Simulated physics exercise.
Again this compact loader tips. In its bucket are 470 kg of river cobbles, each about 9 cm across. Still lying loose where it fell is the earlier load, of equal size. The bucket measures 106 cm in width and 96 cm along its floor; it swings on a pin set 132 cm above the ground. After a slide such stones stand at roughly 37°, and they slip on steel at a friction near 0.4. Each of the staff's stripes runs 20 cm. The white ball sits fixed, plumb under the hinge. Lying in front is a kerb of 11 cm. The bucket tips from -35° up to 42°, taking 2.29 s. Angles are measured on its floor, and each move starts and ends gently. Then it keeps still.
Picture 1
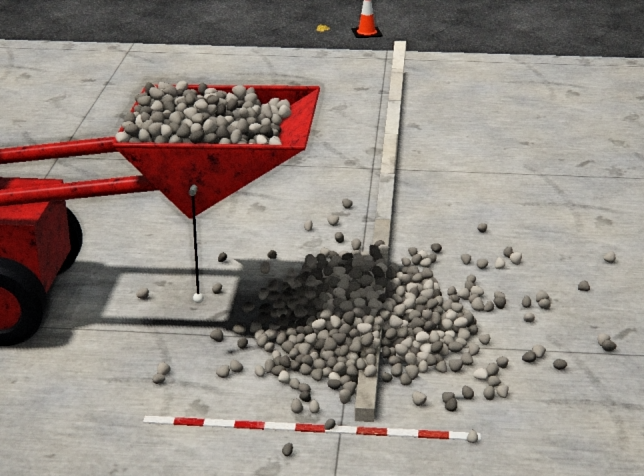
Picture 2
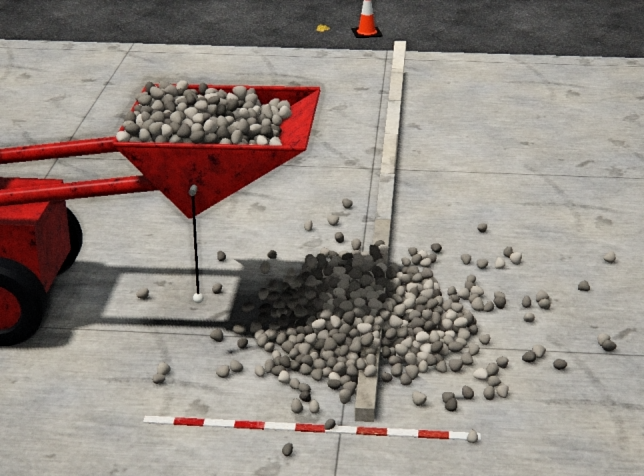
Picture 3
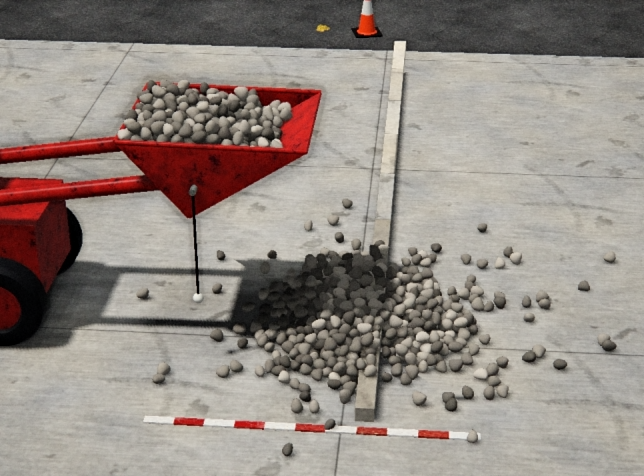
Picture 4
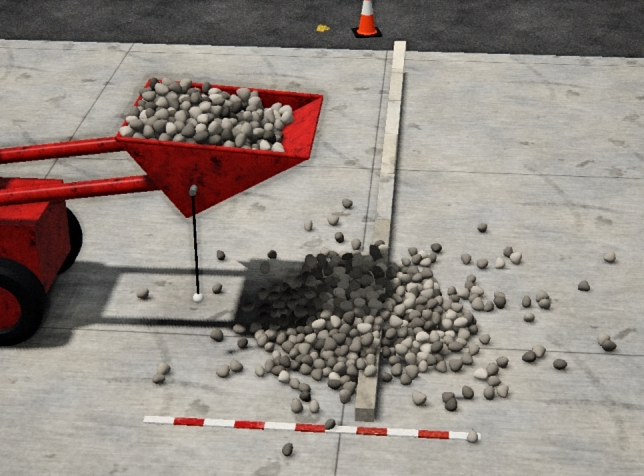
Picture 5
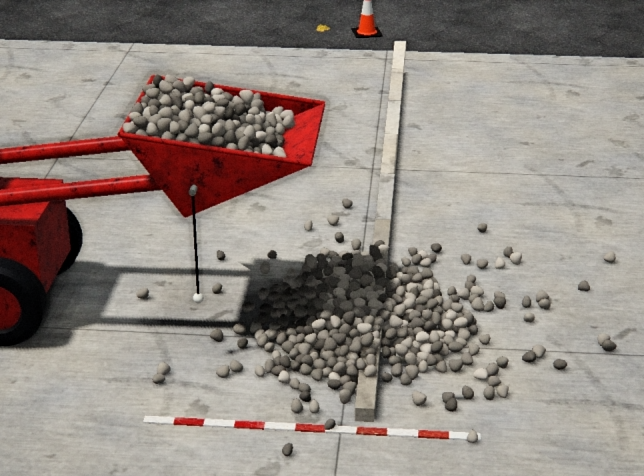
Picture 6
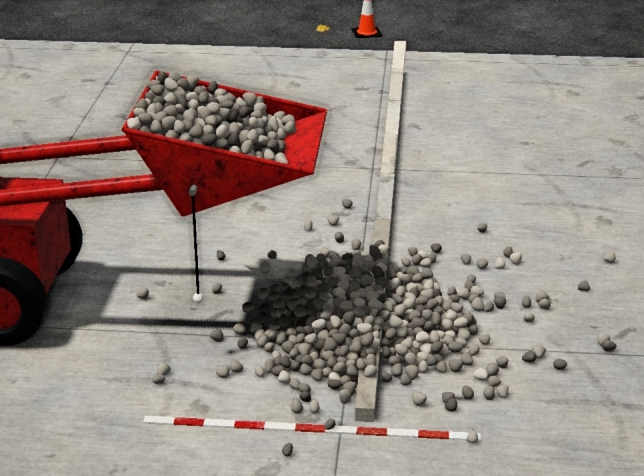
A red loader bucket full of grey stones tilts slightly downward to the right.
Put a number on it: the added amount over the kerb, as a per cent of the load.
24 percent, roughly.
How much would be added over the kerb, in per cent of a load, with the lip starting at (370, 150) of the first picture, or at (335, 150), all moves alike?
First some 85, then 55 per cent.
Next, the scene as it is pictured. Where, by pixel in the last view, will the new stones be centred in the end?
The middle lies near (333, 301) in the last picture.
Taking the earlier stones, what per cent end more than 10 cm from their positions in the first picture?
Roughly 15 per cent of them.
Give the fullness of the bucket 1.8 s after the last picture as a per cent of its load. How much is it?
I'd say about 10 per cent.
Then, 1.1 s after the last picture the floor is at 30°; in per cent of one load, 84 in the bucket, 82 on this side of the kerb, 34 over the kerb; the foremost stones are at (574, 316).
Then, 1.8 s after the last picture the floor is at 42°; in per cent of one load, 10 in the bucket, 143 on this side of the kerb, 47 over the kerb; the foremost stones are at (574, 316).
Then, 2.1 s after the last picture the floor is at 42°; in per cent of one load, 0 in the bucket, 145 on this side of the kerb, 55 over the kerb; the foremost stones are at (574, 316).
Then, 4.8 s after the last picture the floor is at 42°; in per cent of one load, 0 in the bucket, 142 on this side of the kerb, 58 over the kerb; the foremost stones are at (574, 316). Net gain over the kerb, 24.
